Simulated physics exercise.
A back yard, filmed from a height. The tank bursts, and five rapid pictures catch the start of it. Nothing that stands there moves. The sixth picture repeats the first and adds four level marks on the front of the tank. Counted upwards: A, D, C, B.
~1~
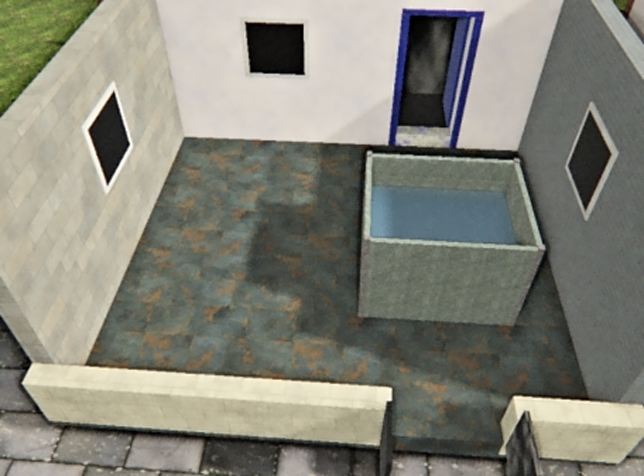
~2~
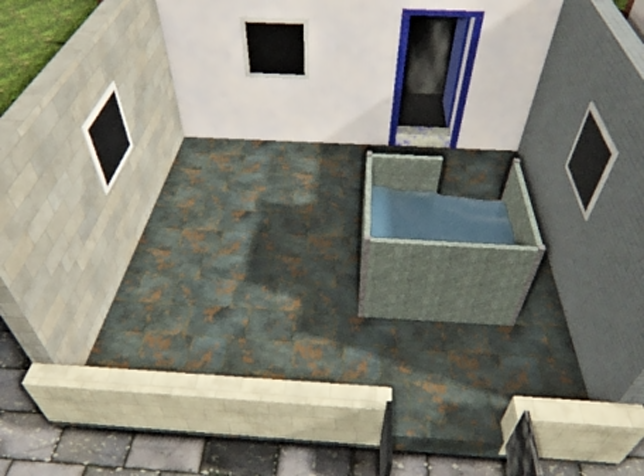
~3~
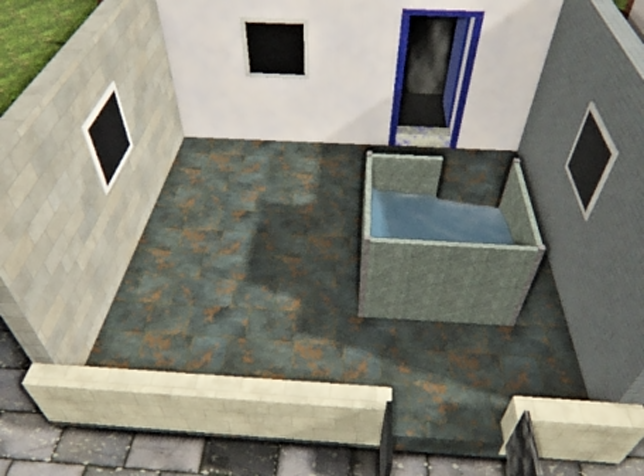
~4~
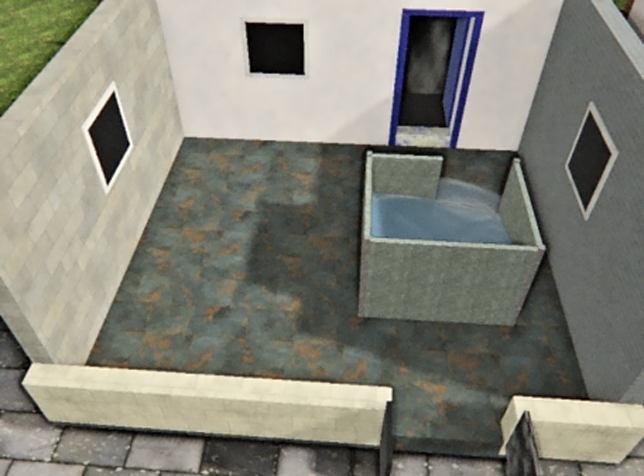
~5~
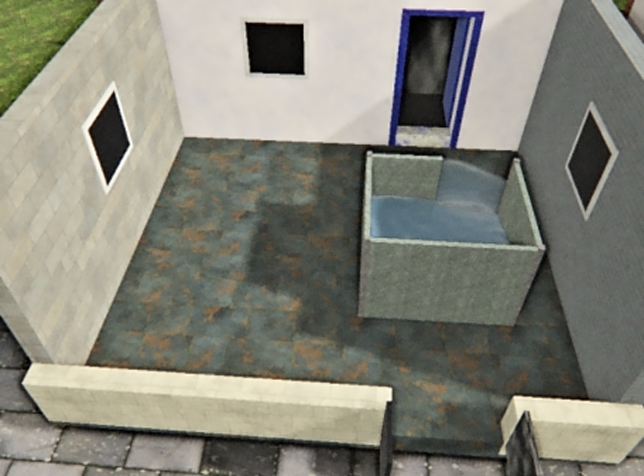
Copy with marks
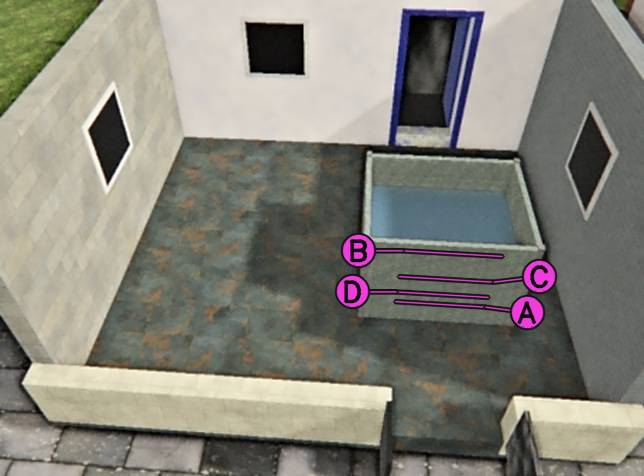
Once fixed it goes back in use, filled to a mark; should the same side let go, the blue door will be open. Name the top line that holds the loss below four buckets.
Choose D.
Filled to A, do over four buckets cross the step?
No.
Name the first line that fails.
It is C.
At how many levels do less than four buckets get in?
Two of them.
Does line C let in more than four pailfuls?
Yes.
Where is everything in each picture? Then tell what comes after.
The first frame shows water in the tank at rest, its middle at (442, 225); foot of the blue doorway at (422, 147); open gate at (453, 389).
In the second frame, water covers 1 % of the ground, its front hidden from here.
In the third frame, water covers 3 % of the ground, its front hidden from here.
In the fourth frame, water covers 7 % of the ground, its front hidden from here.
In the fifth frame, water covers 12 % of the ground, its front hidden from here.
On the marked copy, A at (440, 304); B at (452, 253); C at (446, 279); D at (442, 294); from the bottom up A, D, C, B.
Choosing A, nothing gets over.
Choosing B, dozens of bucketfuls pour in.
Choosing C, about 9 bucketfuls get in.
Choosing D, a splash gets over, under a bucket.
